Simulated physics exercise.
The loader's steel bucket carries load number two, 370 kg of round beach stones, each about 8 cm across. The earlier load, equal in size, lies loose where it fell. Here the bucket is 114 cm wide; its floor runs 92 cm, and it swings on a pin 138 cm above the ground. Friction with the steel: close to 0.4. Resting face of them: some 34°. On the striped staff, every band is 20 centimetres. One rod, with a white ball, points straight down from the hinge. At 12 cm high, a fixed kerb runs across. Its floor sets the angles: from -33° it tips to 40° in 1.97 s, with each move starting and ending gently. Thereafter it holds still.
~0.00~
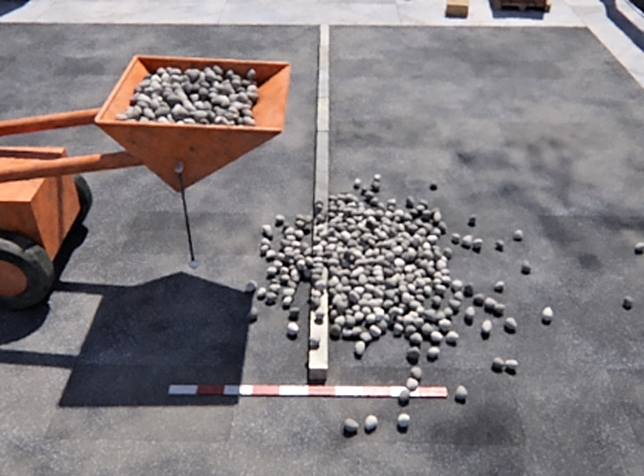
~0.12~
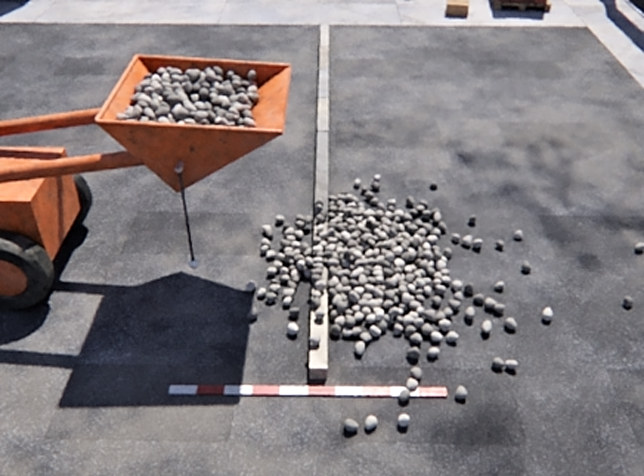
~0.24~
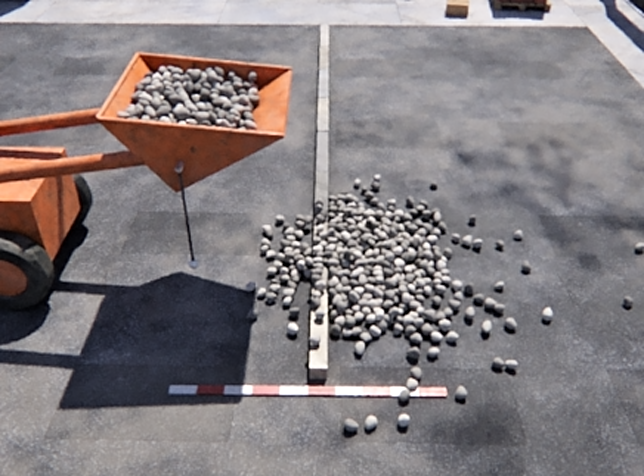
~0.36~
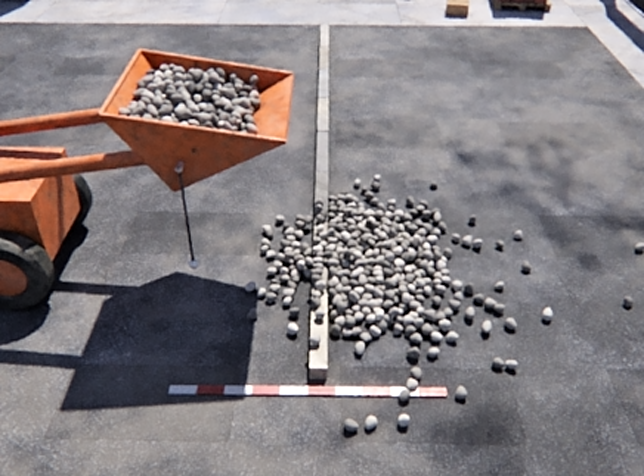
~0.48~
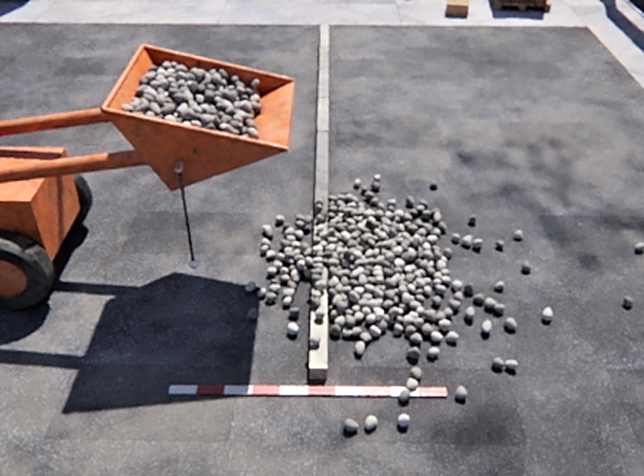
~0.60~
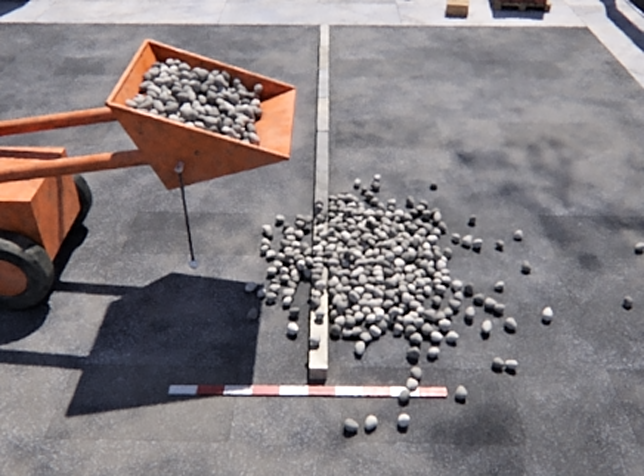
On dark paving, an orange bucket of grey stones slowly tilts clockwise beside scattered stones.
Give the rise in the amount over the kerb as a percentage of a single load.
40 %.
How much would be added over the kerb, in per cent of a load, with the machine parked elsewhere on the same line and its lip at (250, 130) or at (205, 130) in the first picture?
About 15 per cent from the first spot and 0 per cent from the second.
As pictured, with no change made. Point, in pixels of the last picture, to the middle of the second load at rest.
I'd put their centre close to (309, 252).
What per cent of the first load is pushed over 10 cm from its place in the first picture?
Close to 10 in a hundred of them.
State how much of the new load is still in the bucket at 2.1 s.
It holds some 15 percent.
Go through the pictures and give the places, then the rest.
Lip at (282, 131), floor tilted -33°, highest stones at (171, 83). The earlier load is highest near (349, 246), 18 cm above ground level, 15 % on this side of the kerb, 85 % over the kerb, in the first picture.
The bucket is at -32°, its lip at (282, 133); the top of the load is at (167, 83); the stones move at 0.0 m/s on average, in the second picture.
Lip at (284, 136), floor tilted -30°, highest stones at (156, 82); the stones move at 0.1 m/s on average, in the third picture.
Lip at (286, 142), floor tilted -27°, highest stones at (156, 79); the stones move at 0.1 m/s on average, in the fourth picture.
Lip at (288, 150), floor tilted -22°, highest stones at (155, 77); the stones move at 0.1 m/s on average, in the fifth picture.
Lip at (289, 158), floor tilted -17°, highest stones at (159, 73); the stones move at 0.2 m/s on average, in the sixth picture.
After 1.5 s the floor is at 29°; in per cent of one load, 92 in the bucket, 23 on this side of the kerb, 85 over the kerb; the foremost stones are at (546, 275).
After 2.1 s the floor is at 40°; in per cent of one load, 16 in the bucket, 81 on this side of the kerb, 103 over the kerb; the foremost stones are at (546, 275).
After 2.4 s the floor is at 40°; in per cent of one load, 0 in the bucket, 79 on this side of the kerb, 121 over the kerb; the foremost stones are at (546, 275).
After 5.1 s the floor is at 40°; in per cent of one load, 0 in the bucket, 75 on this side of the kerb, 125 over the kerb; the foremost stones are at (546, 275). Net gain over the kerb, 40.
